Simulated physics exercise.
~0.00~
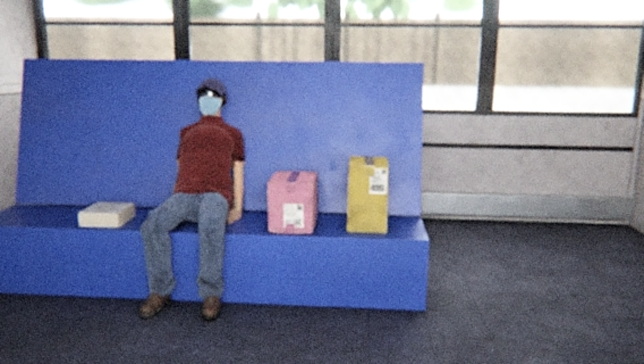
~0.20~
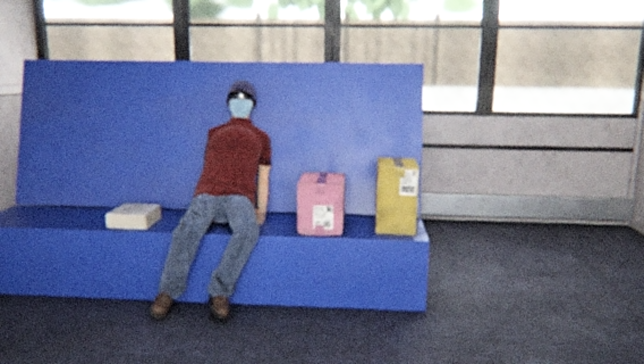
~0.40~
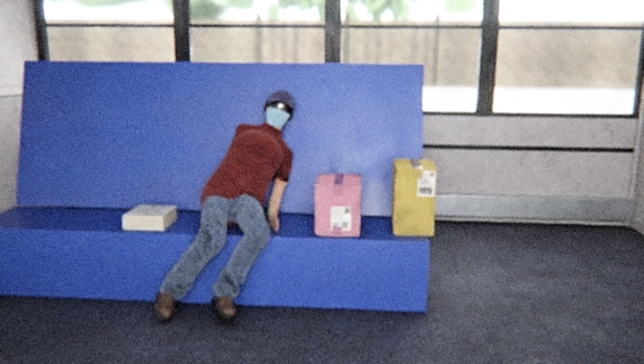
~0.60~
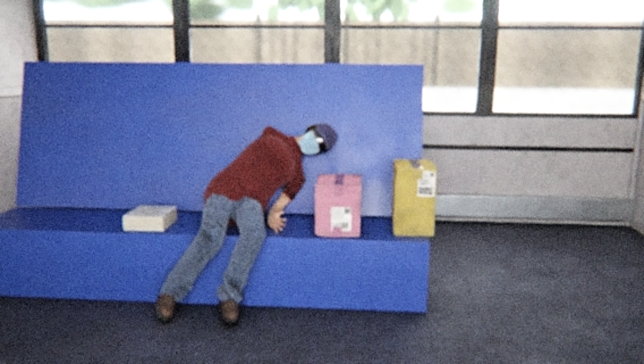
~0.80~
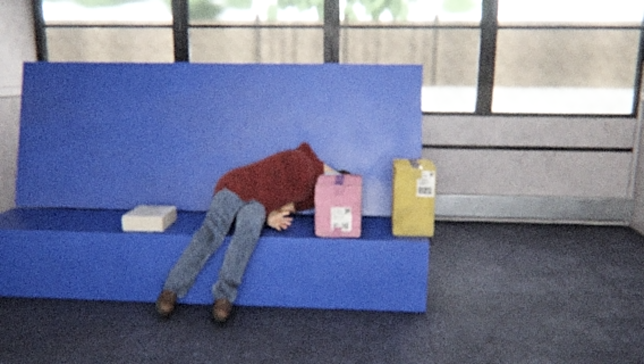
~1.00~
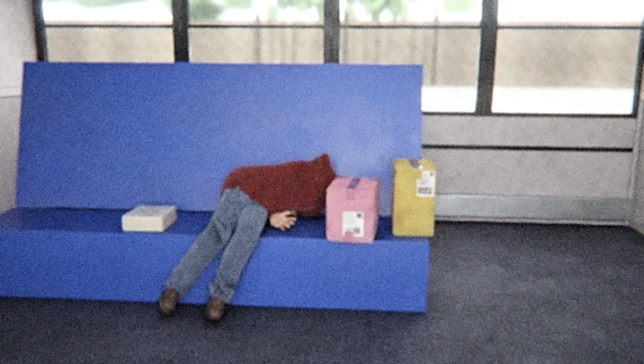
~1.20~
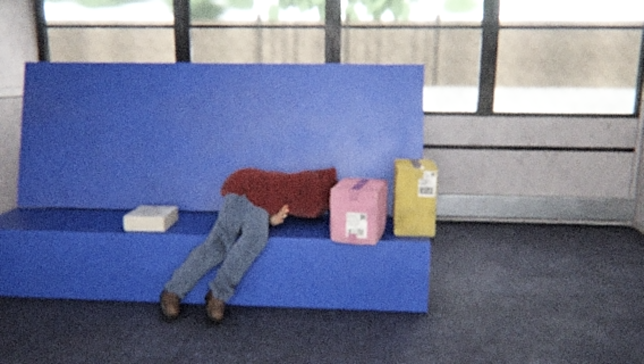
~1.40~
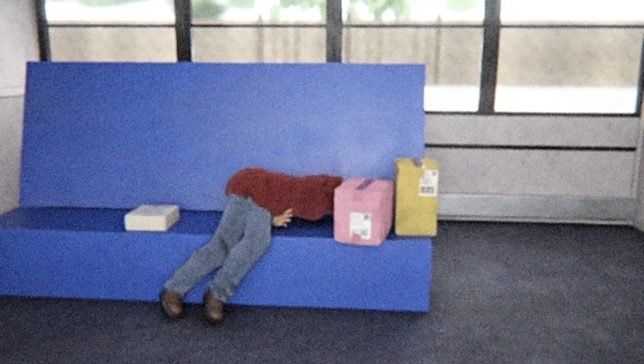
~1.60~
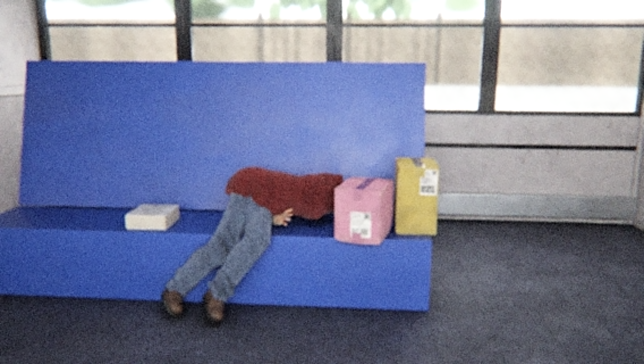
At first, a masked passenger in a cap, dark red shirt and jeans sits slumped on a blue bench, with a flat white package on the left and a pink parcel and a yellow one on the right. The passenger and all three items slide a little to the right, and the yellow parcel stops at the bench's end. The passenger then tips over sideways, head dropping behind the pink parcel. The pink parcel turns slightly and shifts toward the yellow one. Finally, the passenger lies folded over, hips still on the seat, and every item remains on the bench.
